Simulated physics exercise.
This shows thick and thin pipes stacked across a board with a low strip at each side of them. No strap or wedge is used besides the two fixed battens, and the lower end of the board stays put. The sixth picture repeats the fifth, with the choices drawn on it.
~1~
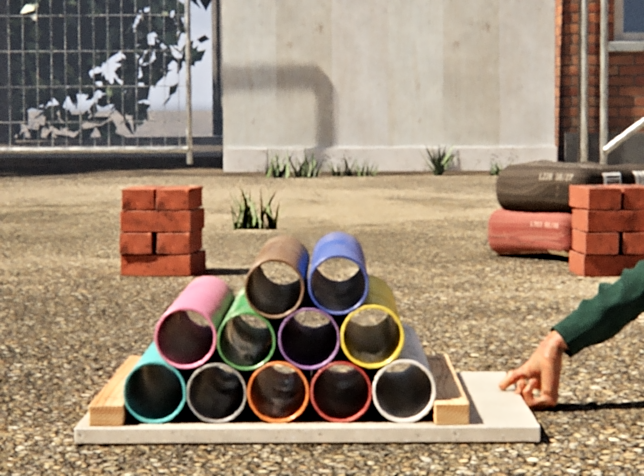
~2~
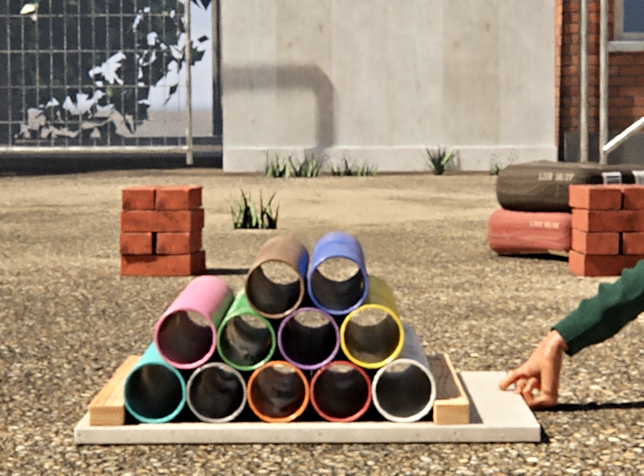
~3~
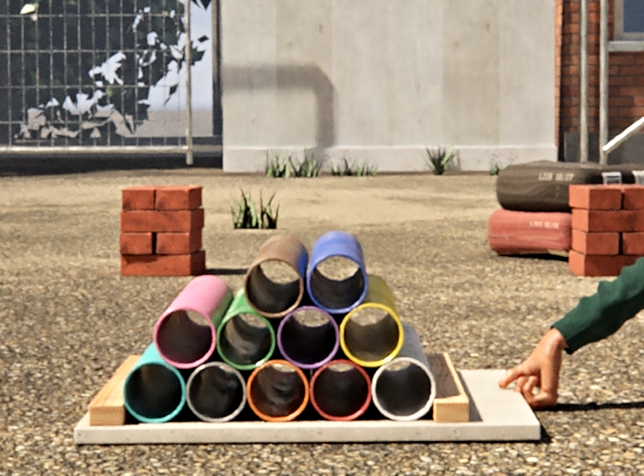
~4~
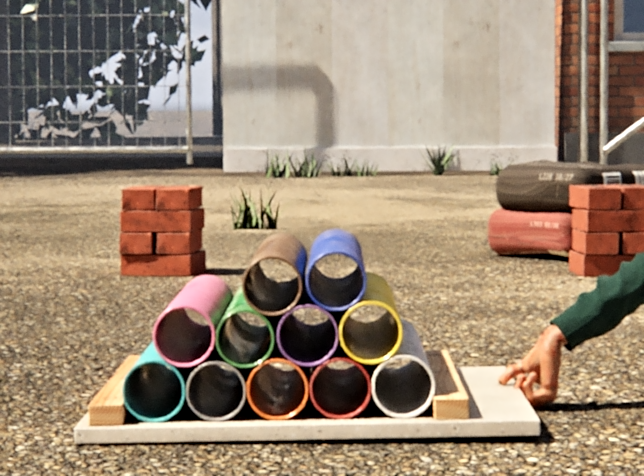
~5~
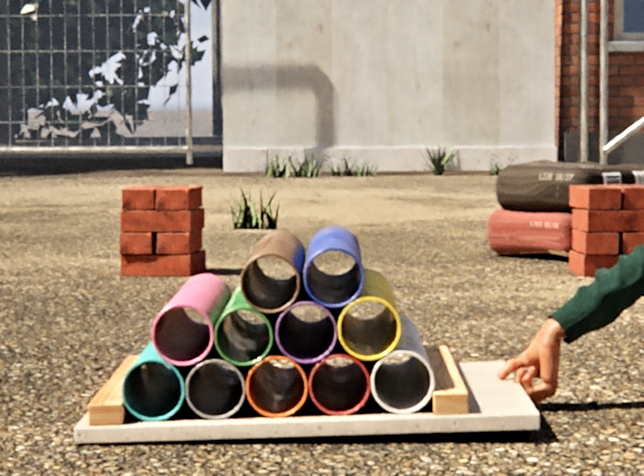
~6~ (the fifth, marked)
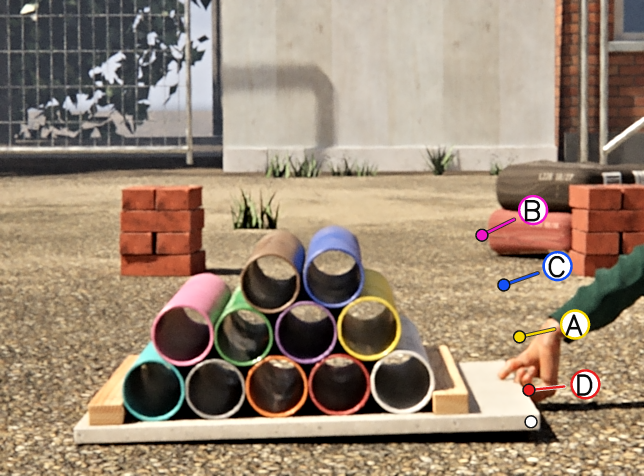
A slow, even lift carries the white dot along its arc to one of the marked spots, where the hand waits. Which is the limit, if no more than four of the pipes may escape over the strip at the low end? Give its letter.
No higher than B.
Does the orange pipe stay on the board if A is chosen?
Yes.
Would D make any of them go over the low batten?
At D: No.
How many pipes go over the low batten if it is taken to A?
At A the number is none.
On the copy, A at (520, 337); B at (482, 235); C at (504, 285); D at (529, 390); the white dot at (531, 422).
On B. First, board at 16°.
Then, board at 26°.
Finally, board at 26°, one over the low batten (brown).
By contrast, A none over the low batten; C none over the low batten; D none over the low batten.
